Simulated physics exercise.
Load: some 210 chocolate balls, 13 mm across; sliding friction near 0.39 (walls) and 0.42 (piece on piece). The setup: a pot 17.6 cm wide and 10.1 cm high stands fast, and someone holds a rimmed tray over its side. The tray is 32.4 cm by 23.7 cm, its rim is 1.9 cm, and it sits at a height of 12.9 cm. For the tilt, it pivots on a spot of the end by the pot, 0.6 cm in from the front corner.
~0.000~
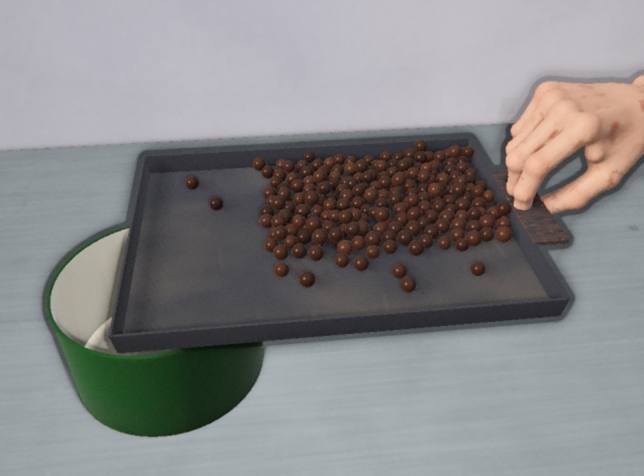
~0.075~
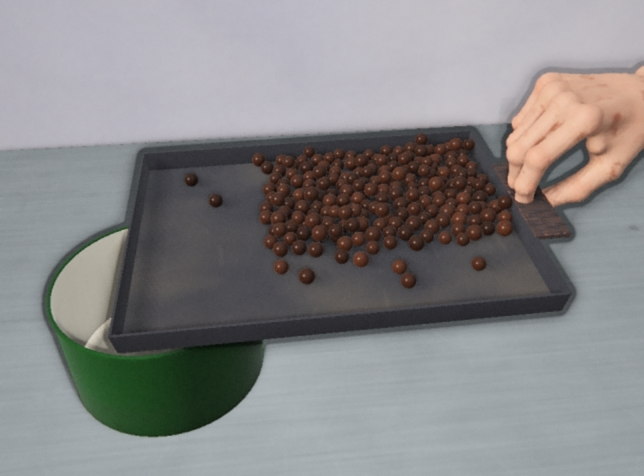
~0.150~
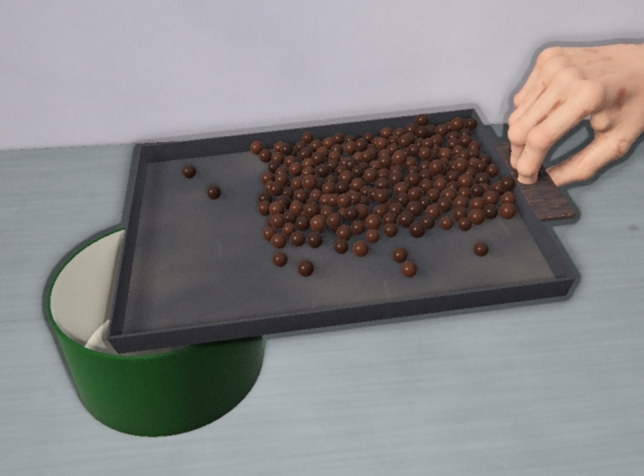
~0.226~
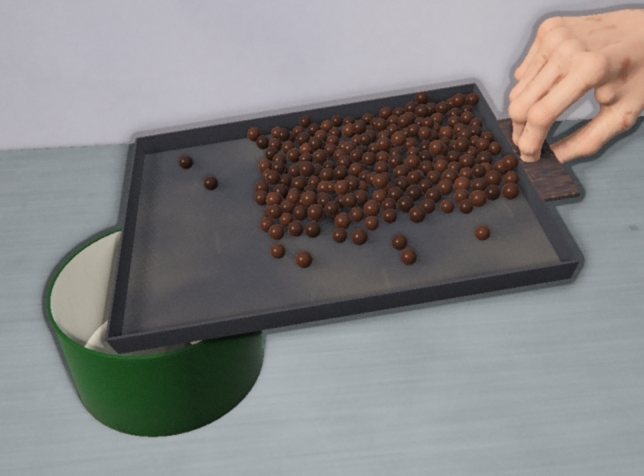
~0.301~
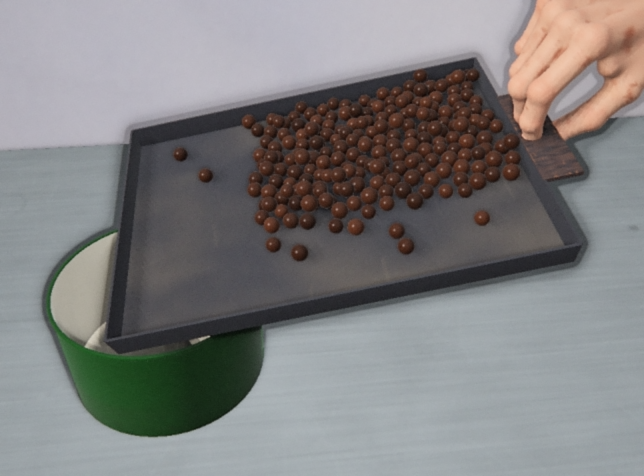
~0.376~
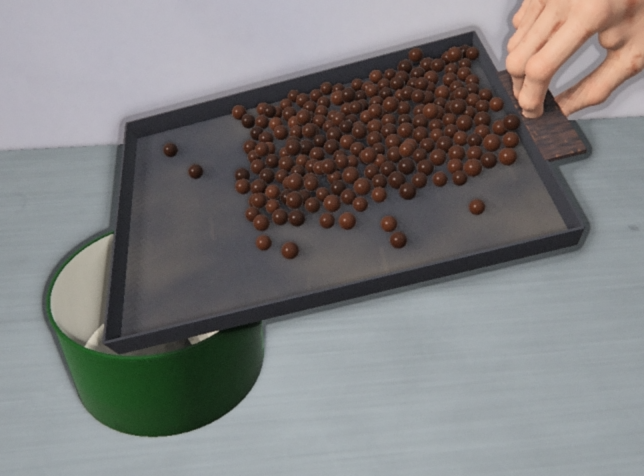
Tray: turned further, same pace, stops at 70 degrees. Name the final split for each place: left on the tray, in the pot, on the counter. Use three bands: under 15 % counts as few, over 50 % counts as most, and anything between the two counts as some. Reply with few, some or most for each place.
Left on the tray: Most, pot: Few, counter: Some.
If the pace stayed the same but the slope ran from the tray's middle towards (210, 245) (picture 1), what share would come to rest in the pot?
Something like 10 per cent of the pieces.
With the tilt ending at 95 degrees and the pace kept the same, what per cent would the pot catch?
That would give about 0 per cent.
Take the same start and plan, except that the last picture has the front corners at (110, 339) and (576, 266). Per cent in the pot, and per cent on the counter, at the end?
Pot 0 % / counter 5 %.
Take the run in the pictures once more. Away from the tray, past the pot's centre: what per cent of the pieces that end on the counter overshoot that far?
That comes to roughly 90 percent.
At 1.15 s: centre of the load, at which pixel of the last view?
Approximately (127, 230) in the final picture.
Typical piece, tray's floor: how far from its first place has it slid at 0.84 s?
15 cm.
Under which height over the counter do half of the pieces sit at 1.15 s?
Roughly 22 centimetres.
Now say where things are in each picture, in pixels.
Tray tilt 0 degrees, front corners at (113, 334) and (565, 297); middle of the pieces at (382, 205); pot at (156, 280), in the first frame.
Tray tilt 1 degrees, front corners at (113, 334) and (567, 291); middle of the pieces at (382, 200), in the second frame.
Tray tilt 5 degrees, front corners at (111, 335) and (571, 276), lowest corner left front; middle of the pieces at (383, 186), in the third frame.
Tray tilt 9 degrees, front corners at (110, 337) and (574, 259), lowest corner left front; middle of the pieces at (382, 169), in the fourth frame.
Tray tilt 13 degrees, front corners at (108, 338) and (577, 242), lowest corner left front; middle of the pieces at (379, 153), in the fifth frame.
Tray tilt 17 degrees, front corners at (107, 340) and (579, 225), lowest corner left front; middle of the pieces at (360, 132); pot at (156, 280). The tray's pace is about 55 degrees a second, in the sixth frame.
After 0.84 s, tilt 42 degrees; the tray holds 100 %, the pot 0 %.
After 1.15 s, tilt 59 degrees; the tray holds 85 %, the pot 0 %.
After 1.56 s, tilt 70 degrees; the tray holds 75 %, the pot 0 %.
By 2.6 s all is still; tray 70 %, pot 0 %, counter 30 %.
